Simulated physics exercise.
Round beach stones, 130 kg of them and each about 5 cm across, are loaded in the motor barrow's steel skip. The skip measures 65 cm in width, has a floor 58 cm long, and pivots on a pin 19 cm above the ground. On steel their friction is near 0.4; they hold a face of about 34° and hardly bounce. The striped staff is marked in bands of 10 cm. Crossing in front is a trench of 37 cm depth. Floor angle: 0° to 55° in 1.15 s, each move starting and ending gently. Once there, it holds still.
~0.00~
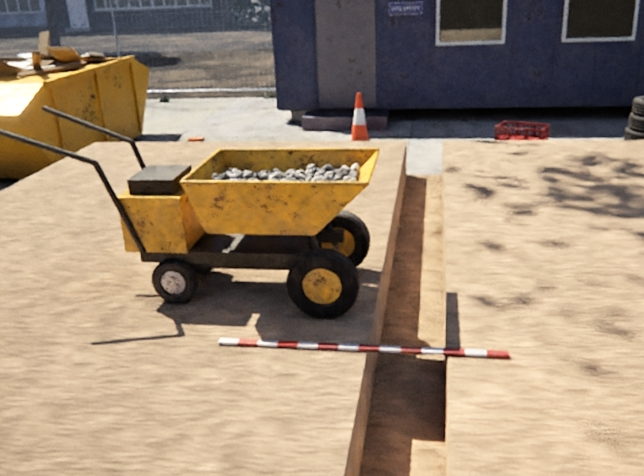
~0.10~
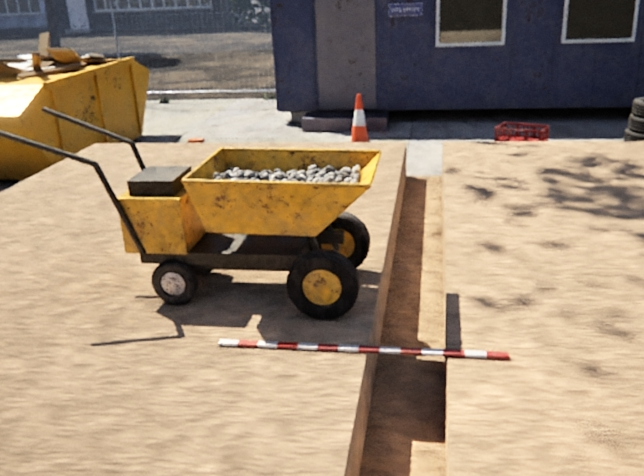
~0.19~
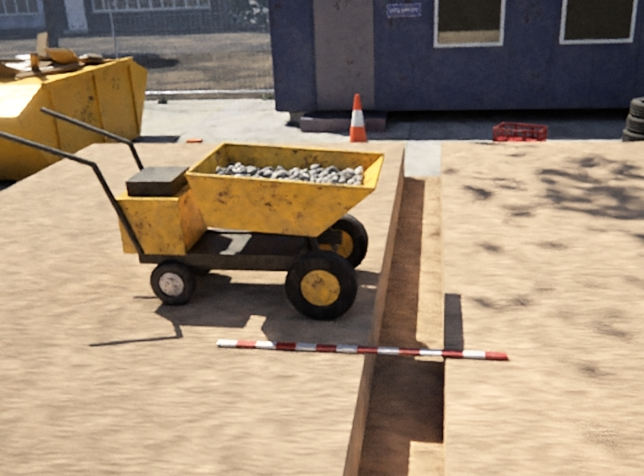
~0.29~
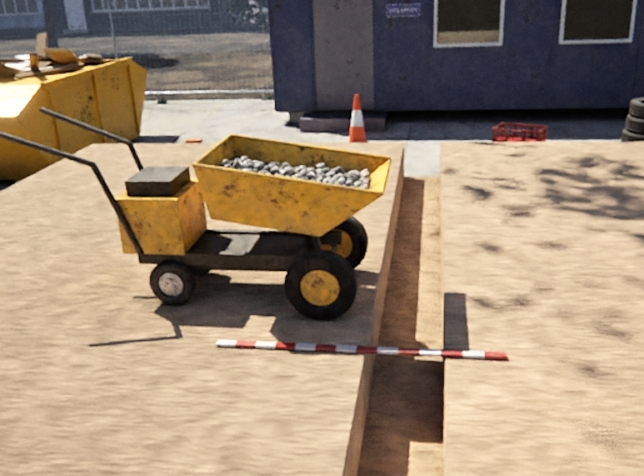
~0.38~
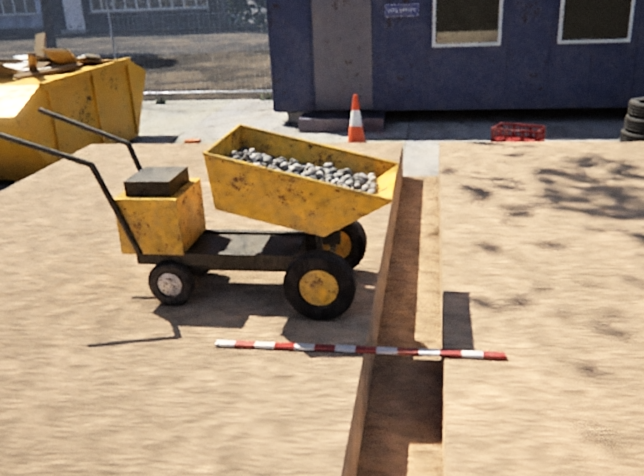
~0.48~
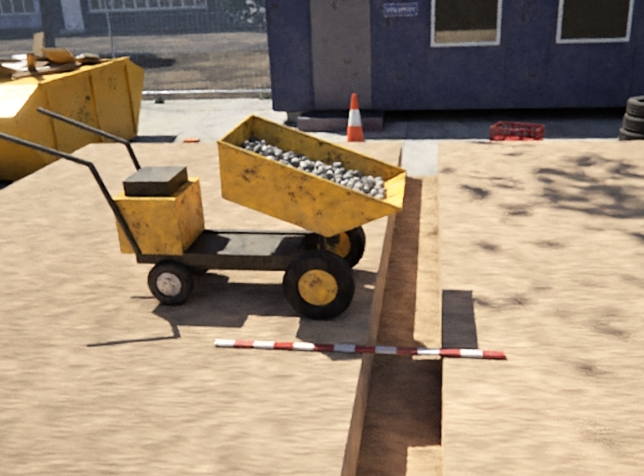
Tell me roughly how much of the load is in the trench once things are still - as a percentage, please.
I would put it at 23 %.
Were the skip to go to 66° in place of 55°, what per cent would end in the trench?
Roughly 15 percent.
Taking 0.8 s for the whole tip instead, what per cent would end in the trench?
That works out at about 20 in a hundred.
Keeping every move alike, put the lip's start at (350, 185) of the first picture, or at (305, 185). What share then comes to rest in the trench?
45 and 85 %.
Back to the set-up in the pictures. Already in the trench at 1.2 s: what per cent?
Some 0 per cent.
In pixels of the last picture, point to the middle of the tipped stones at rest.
Resting centre: About (476, 294).
After 0.9 s the floor is at 46°; 100 % in the skip; the foremost stones are at (415, 231).
After 1.2 s the floor is at 55°; 83 % in the skip, 1 % in the trench, 16 % past the trench; the foremost stones are at (486, 277).
After 1.6 s the floor is at 55°; 47 % in the skip, 1 % in the trench, 52 % past the trench; the foremost stones are at (581, 297).
After 3.5 s the floor is at 55°; 4 % in the skip, 23 % in the trench, 73 % past the trench; the foremost stones are past the picture's edge.
